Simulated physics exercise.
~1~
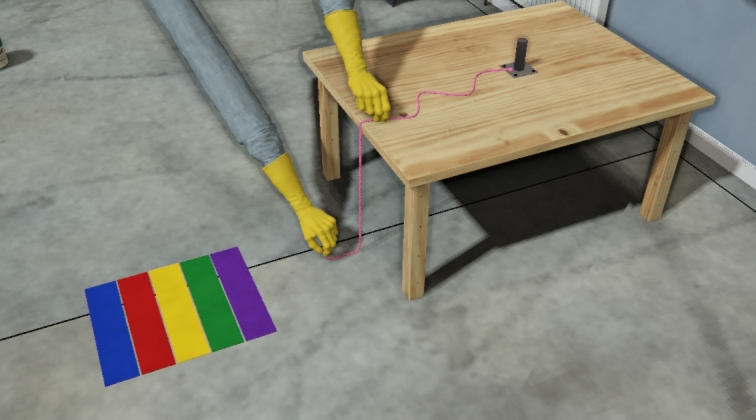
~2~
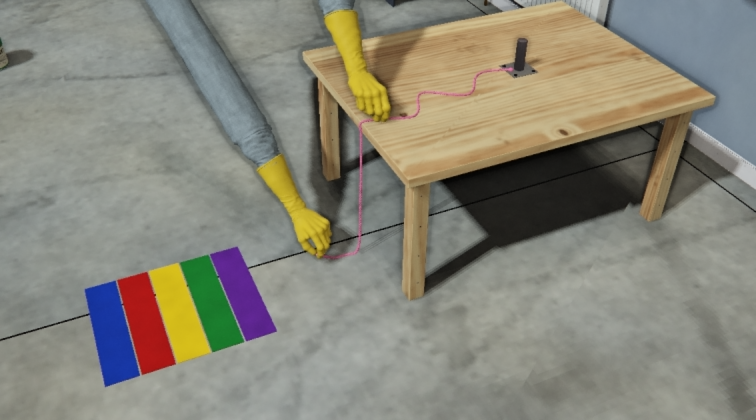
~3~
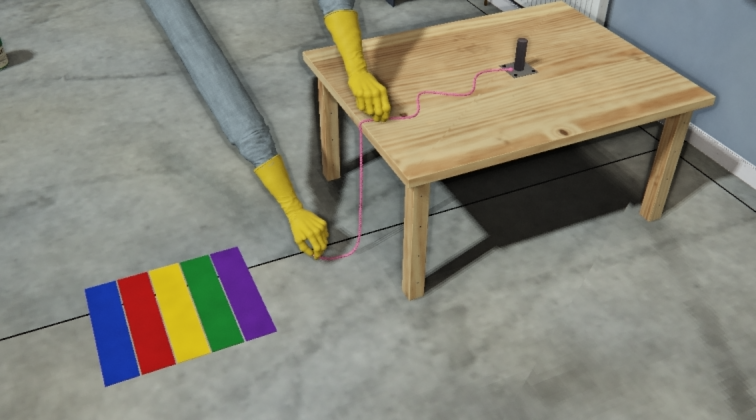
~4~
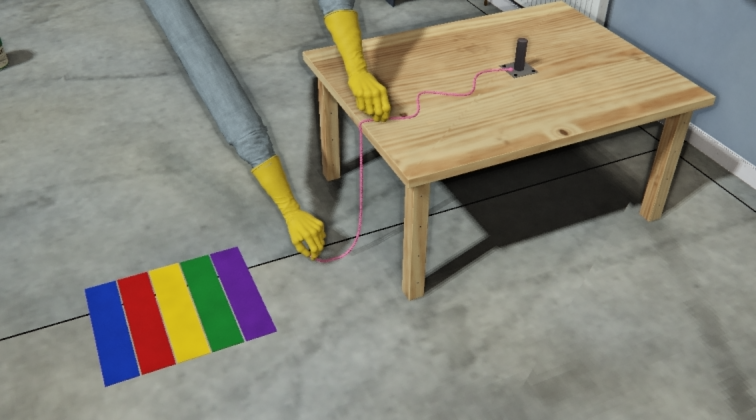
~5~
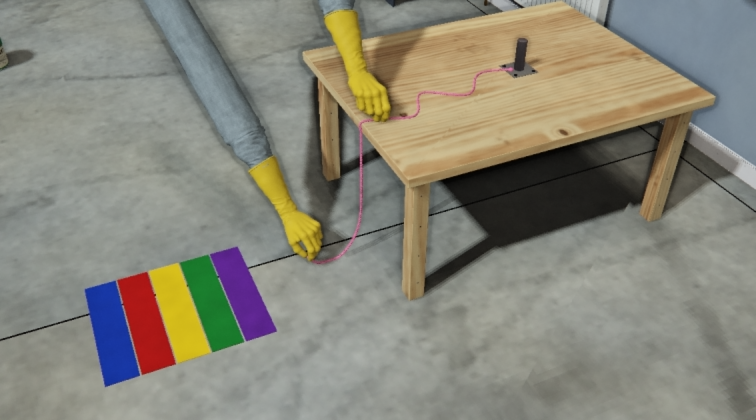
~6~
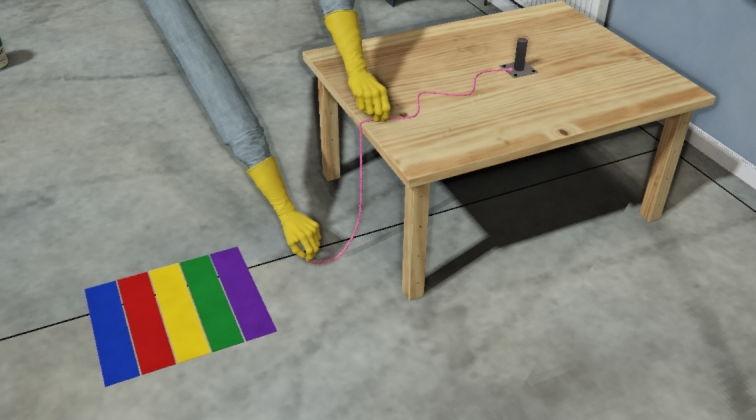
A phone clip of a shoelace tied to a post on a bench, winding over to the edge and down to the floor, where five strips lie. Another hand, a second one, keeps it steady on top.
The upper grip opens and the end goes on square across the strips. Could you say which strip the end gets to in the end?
It gets to the yellow strip.
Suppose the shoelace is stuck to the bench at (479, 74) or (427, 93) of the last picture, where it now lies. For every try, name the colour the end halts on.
The first attempt gives yellow; the other gives green.
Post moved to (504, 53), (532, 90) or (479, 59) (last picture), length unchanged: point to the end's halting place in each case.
Try by try, around (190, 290), (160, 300) and (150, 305).
A little later, end near (223, 282); over green.
Next, end near (193, 291); over green.
When it is tight, end near (174, 296); over yellow. It halts on the yellow strip.
